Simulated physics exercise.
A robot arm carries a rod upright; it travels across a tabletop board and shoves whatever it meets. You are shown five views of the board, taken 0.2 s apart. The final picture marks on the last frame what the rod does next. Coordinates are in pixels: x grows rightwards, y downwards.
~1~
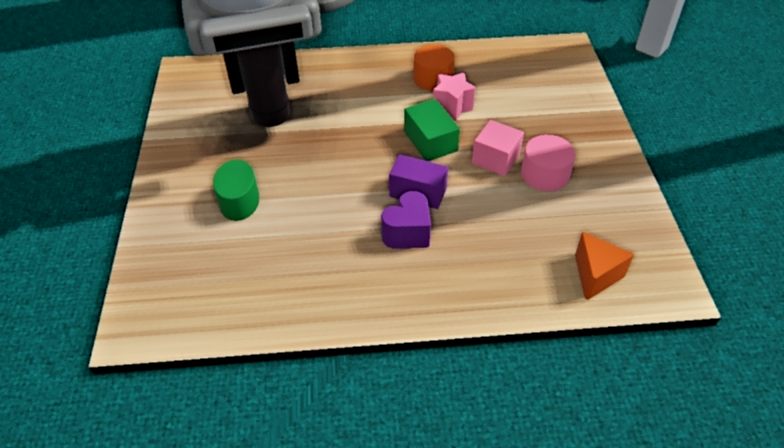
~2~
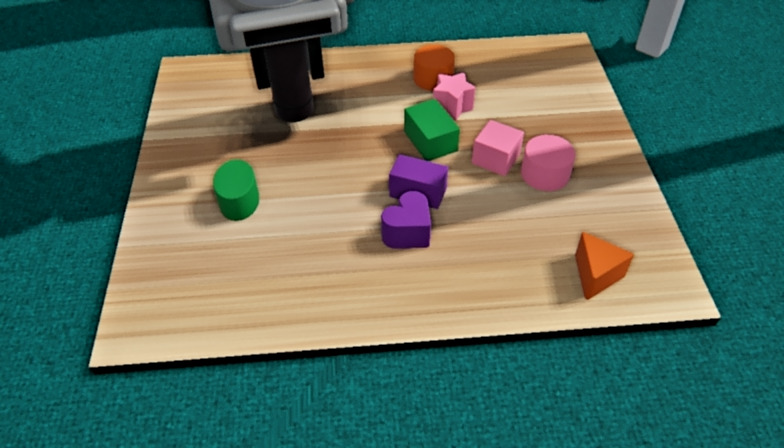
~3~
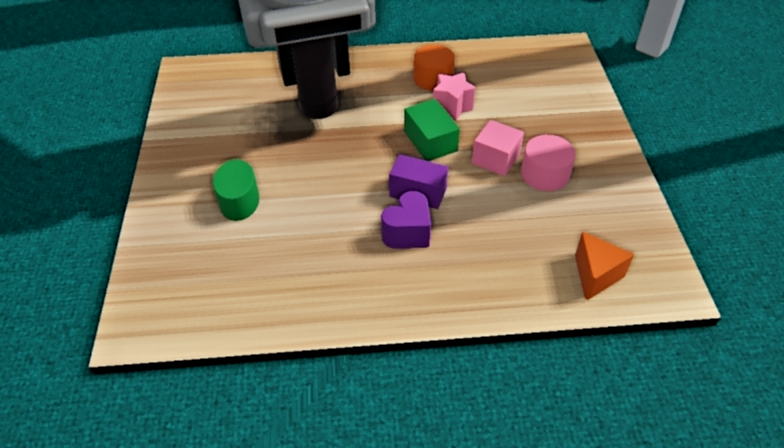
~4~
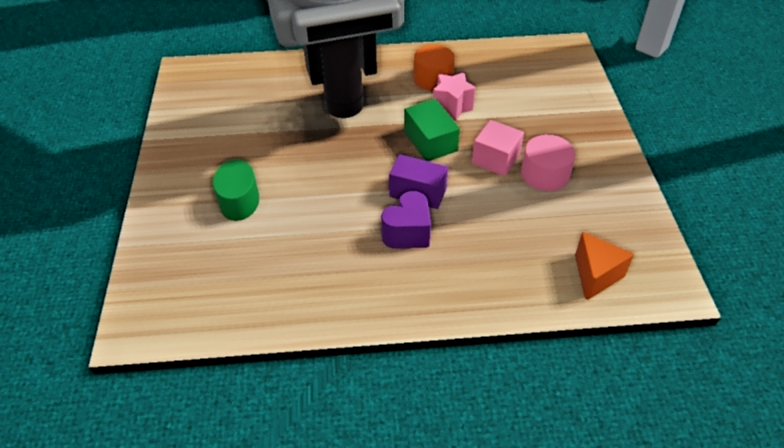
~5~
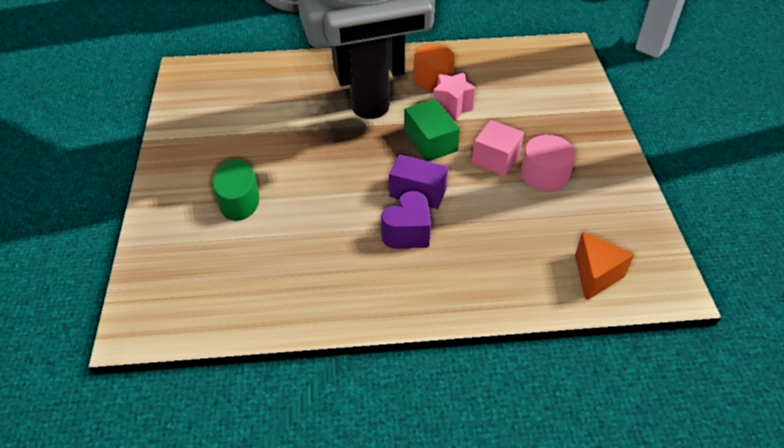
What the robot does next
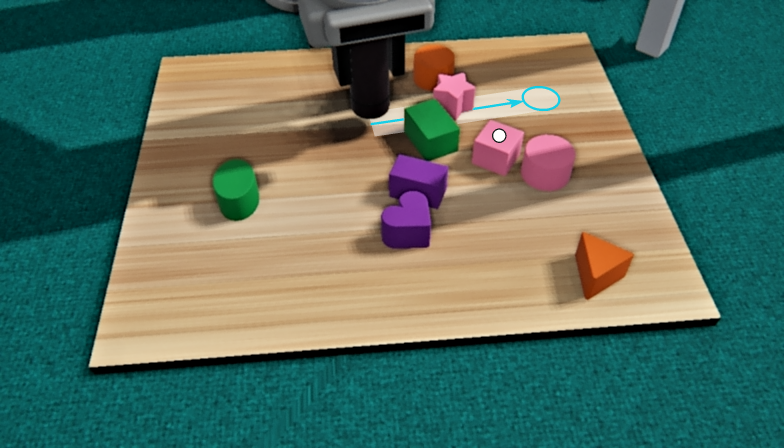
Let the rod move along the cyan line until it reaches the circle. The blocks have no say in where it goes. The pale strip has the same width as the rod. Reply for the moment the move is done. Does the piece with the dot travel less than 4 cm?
Yes, that is what happens.
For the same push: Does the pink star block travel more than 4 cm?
In short: Yes.
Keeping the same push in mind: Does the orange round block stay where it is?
My answer is yes.
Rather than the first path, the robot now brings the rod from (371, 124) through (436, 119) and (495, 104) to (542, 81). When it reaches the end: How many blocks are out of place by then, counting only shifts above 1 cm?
I'm going with two.
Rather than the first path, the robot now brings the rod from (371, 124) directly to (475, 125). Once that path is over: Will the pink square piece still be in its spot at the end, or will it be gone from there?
It is shifted.
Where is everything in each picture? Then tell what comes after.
The first picture shows tip of the rod (271, 116), middles of tops, green rectangular block (432, 118), orange round block (434, 56), pink star block (454, 84), pink square piece (499, 136).
The second picture shows rod (295, 111), nothing pushed.
The third picture shows rod (319, 108), nothing pushed.
The fourth picture shows rod (345, 107), nothing pushed.
The fifth picture shows rod (371, 108), green rectangular block (432, 118), orange round block (434, 56), pink star block (454, 84), pink square piece (499, 136).
The line goes from (371, 124) to (541, 98); the dot is on the pink square piece.
On the path given first. One third of the way, rod (431, 100); green rectangular block (441, 122); pink star block (466, 81).
Two thirds of the way, rod (488, 91); green rectangular block (442, 122); pink star block (507, 67), turned 65° anticlockwise.
At the end, rod (544, 82); green rectangular block (442, 122); orange round block unmoved; pink star block (527, 57), turned 125° anticlockwise; pink square piece unmoved.
